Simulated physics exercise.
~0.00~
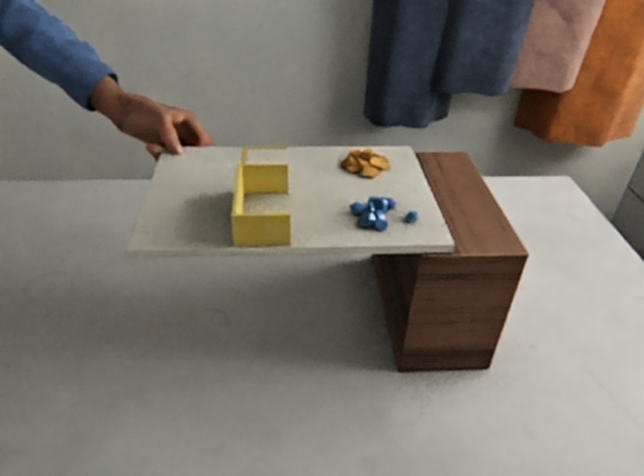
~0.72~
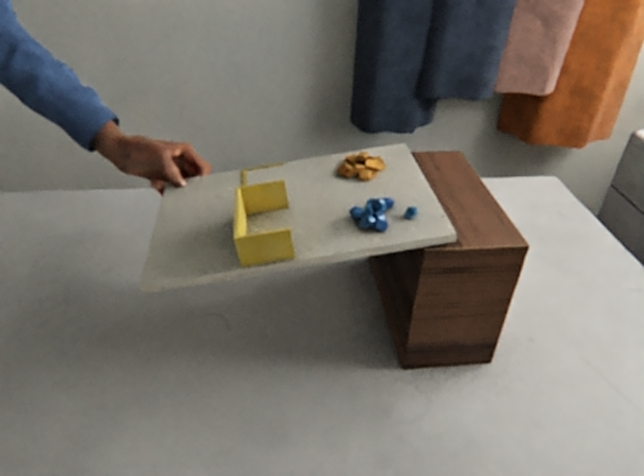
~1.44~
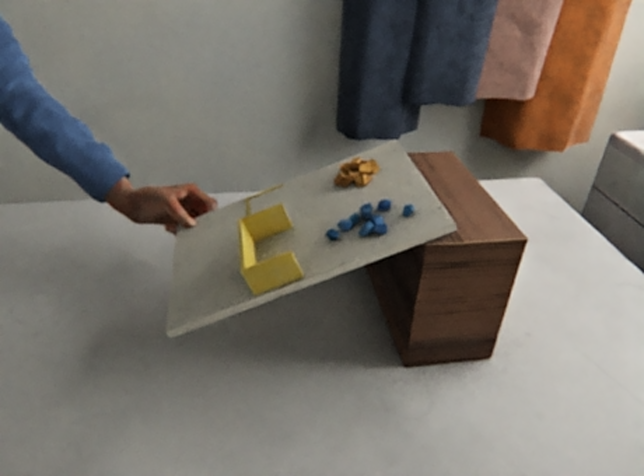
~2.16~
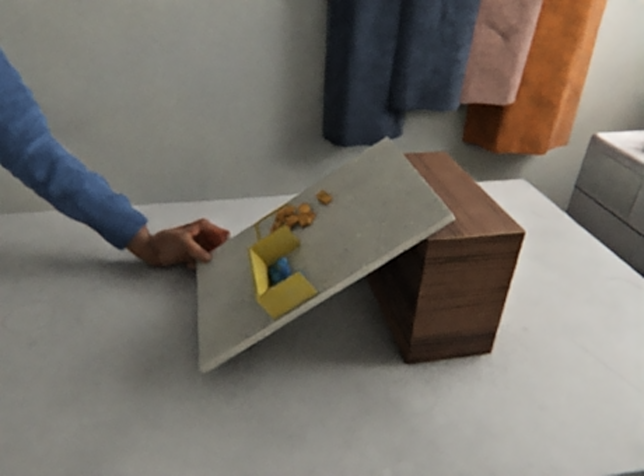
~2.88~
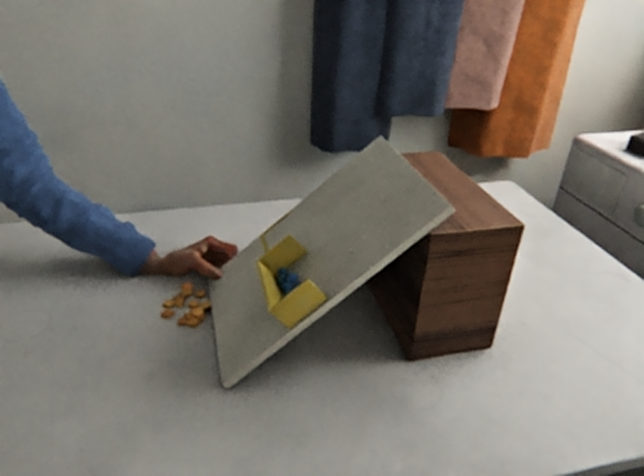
A hand lowers a board, blue bits catch against yellow strips, and orange ones slide off.
